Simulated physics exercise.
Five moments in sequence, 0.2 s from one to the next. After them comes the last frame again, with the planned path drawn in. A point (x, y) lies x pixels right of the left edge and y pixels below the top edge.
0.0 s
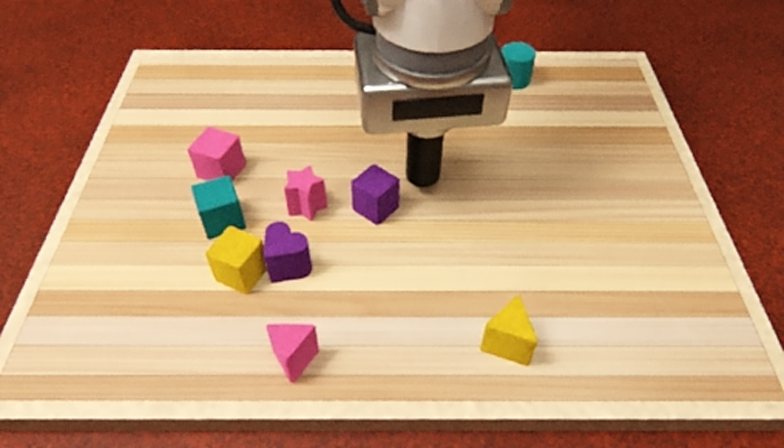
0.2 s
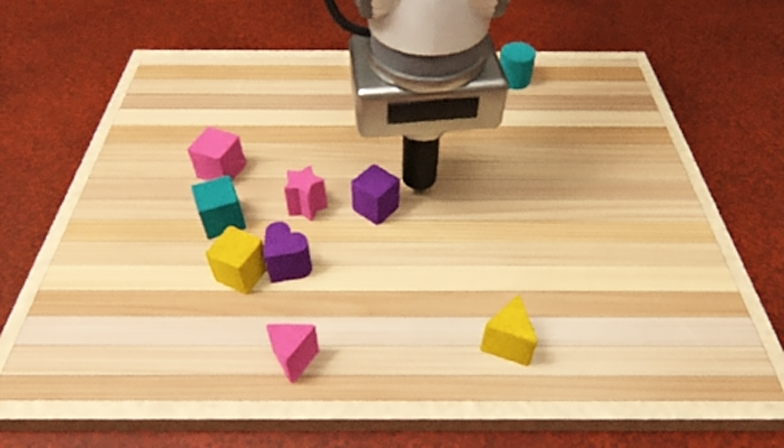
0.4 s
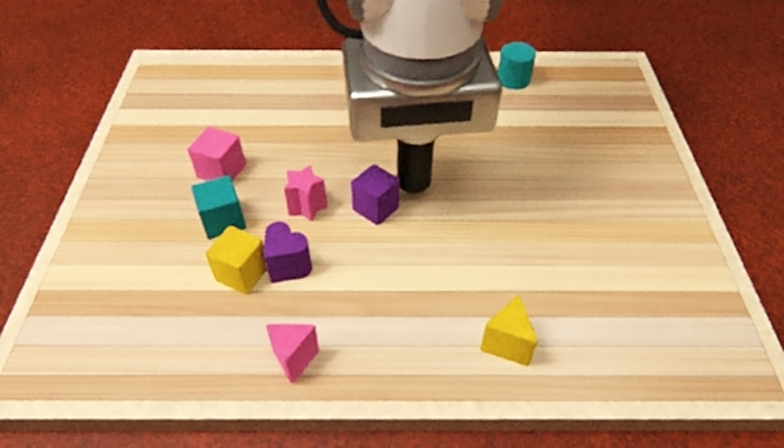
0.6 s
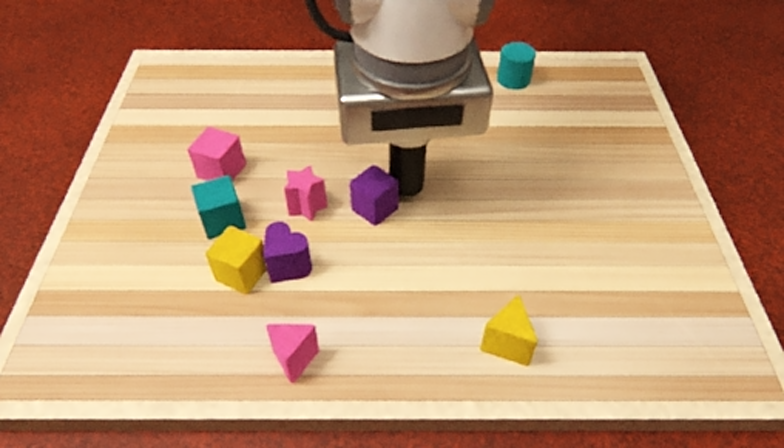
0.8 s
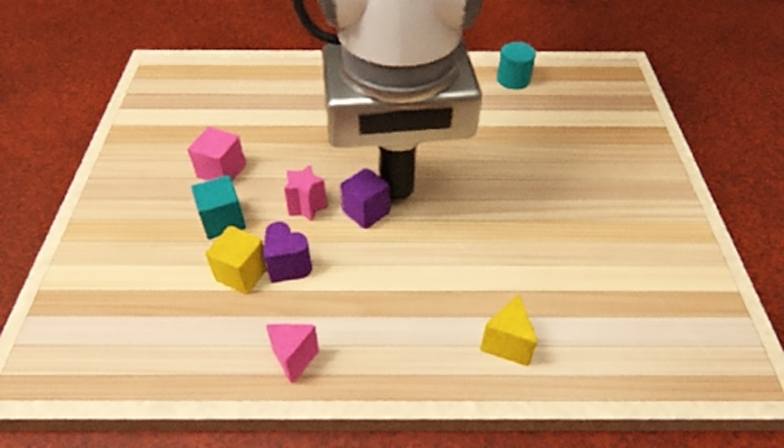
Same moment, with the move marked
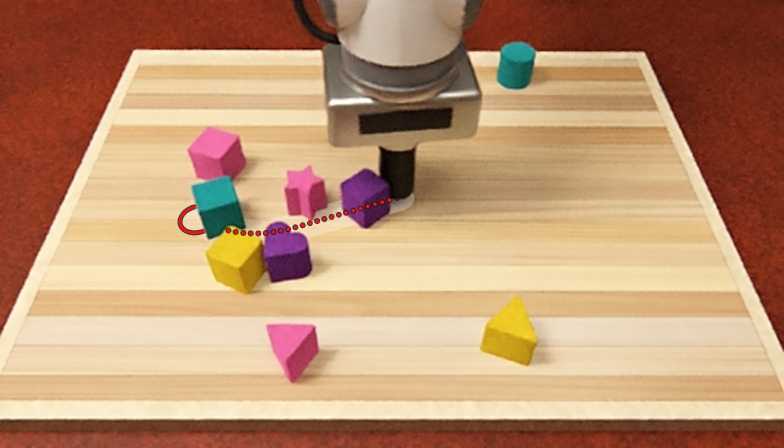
On a pale striped wooden board scattered with colourful blocks, a robot arm's dark peg stands just right of a purple cube. The arm drifts slightly left and toward the viewer until the peg meets the cube, then nudges it a little to the left while the other blocks stay still.
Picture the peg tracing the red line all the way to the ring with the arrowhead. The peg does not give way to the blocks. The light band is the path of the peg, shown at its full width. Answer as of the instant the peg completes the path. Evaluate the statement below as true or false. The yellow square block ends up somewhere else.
That is true.
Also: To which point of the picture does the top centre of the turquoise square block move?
Most likely (166, 170).
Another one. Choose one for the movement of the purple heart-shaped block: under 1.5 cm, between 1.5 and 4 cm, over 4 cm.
Answer: 1.5 to 4 cm.
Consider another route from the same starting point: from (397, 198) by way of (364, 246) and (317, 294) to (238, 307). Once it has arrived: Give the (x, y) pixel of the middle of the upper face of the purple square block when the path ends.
The middle of its upper face should be somewhere near (332, 200).
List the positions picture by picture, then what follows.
In the first frame, peg's lower end (423, 175); turquoise square block (214, 192); yellow square block (234, 246); purple heart-shaped block (283, 239); pink star-shaped block (303, 179); purple square block (375, 180).
In the second frame, peg (419, 178); blocks still.
In the third frame, peg (414, 181); blocks still.
In the fourth frame, peg (406, 184); blocks still.
In the fifth frame, peg (397, 187); turquoise square block (214, 192); yellow square block (234, 246); purple heart-shaped block (283, 239); pink star-shaped block (303, 179); purple square block (365, 183).
Drawn move, from (397, 198) by way of (332, 217) and (263, 233) to (198, 219).
What follows on the original path. One third of the way, peg (329, 207); pink star-shaped block (292, 178), turned 30° clockwise; purple square block (297, 208).
Two thirds of the way, peg (259, 223); yellow square block (206, 270), turned 20° clockwise; purple heart-shaped block (264, 261), turned 70° anticlockwise; pink star-shaped block (267, 180); purple square block (238, 234), turned 40° anticlockwise.
At the end, peg (194, 209); turquoise square block (166, 170), turned 50° clockwise; yellow square block (204, 272), turned 15° clockwise; purple heart-shaped block (264, 261), turned 70° anticlockwise; pink star-shaped block (266, 180), turned 130° clockwise; purple square block (235, 236), turned 40° anticlockwise.
